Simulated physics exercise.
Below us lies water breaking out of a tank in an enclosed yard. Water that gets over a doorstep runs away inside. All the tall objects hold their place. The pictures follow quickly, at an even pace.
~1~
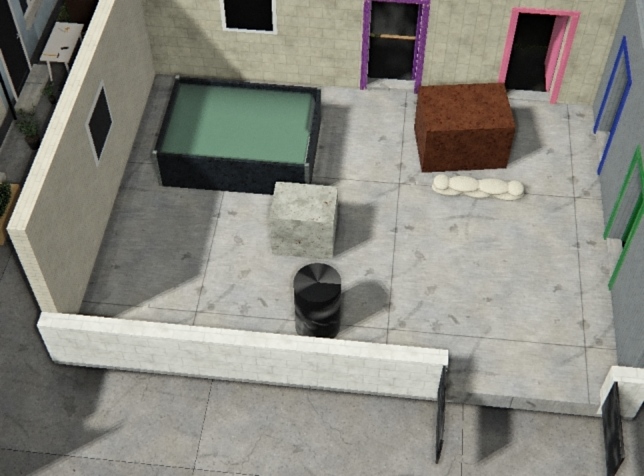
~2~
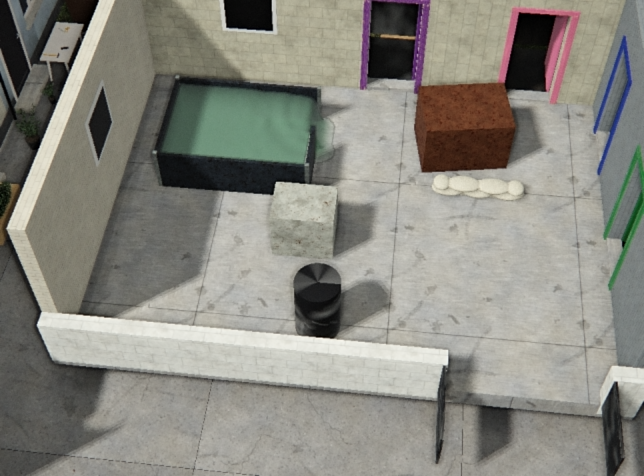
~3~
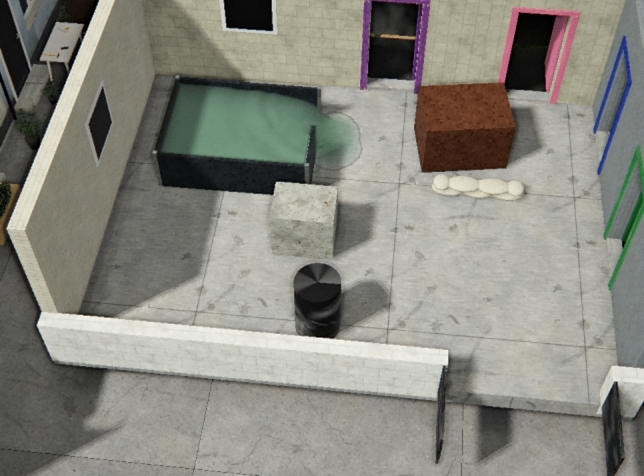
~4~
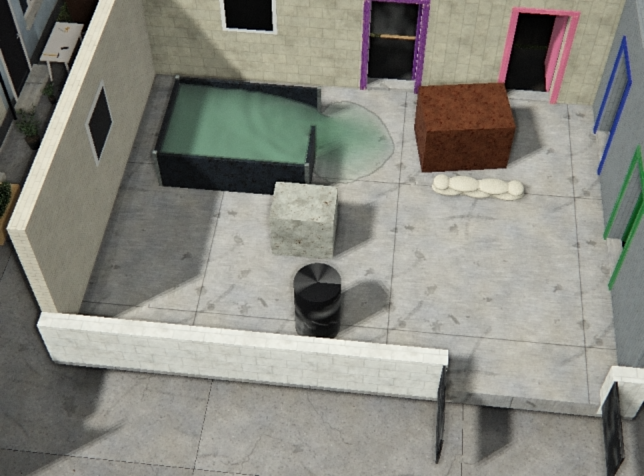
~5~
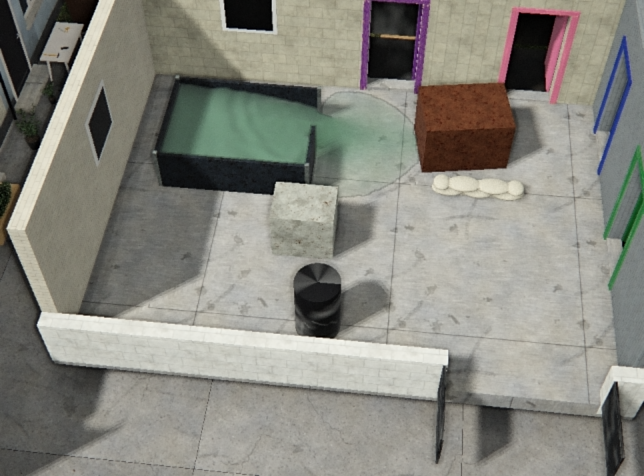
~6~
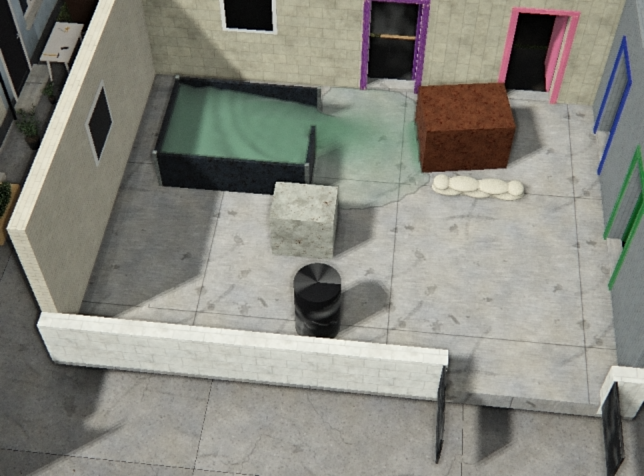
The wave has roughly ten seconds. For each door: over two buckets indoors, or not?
The pink door floods; the green door holds within the limit; the purple door floods; the blue door floods.
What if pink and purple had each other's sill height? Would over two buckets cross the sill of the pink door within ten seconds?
Then: Pink takes less.
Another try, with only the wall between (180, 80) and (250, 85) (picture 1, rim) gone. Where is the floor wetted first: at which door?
That is the door marked purple.
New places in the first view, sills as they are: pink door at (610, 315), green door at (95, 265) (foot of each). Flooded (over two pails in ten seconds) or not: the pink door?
Pink takes less.
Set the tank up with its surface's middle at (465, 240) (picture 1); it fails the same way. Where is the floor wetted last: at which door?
It is the one in purple.
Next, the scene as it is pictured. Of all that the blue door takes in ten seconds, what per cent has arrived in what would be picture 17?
Near 0 in a hundred.
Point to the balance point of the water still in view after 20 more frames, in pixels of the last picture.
I would point to (342, 162).
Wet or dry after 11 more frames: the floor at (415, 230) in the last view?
At that place: Under water.
A moment on, water covers 15 % of the floor; the pink door wet at the sill, nothing in, the green door not reached, the purple door under two buckets in, the blue door not reached.
Next, water covers 30 % of the floor; the pink door wet at the sill, nothing in, the green door not reached, the purple door over two buckets in, the blue door not reached.
Then, water covers 55 % of the floor; the pink door under two buckets in, the green door not reached, the purple door far over two buckets in, the blue door under two buckets in.
Later, water covers 70 % of the floor; the pink door over two buckets in, the green door wet at the sill, nothing in, the purple door far over two buckets in, the blue door over two buckets in.
In the end, water covers 85 % of the floor; the pink door over two buckets in, the green door wet at the sill, nothing in, the purple door far over two buckets in, the blue door over two buckets in.
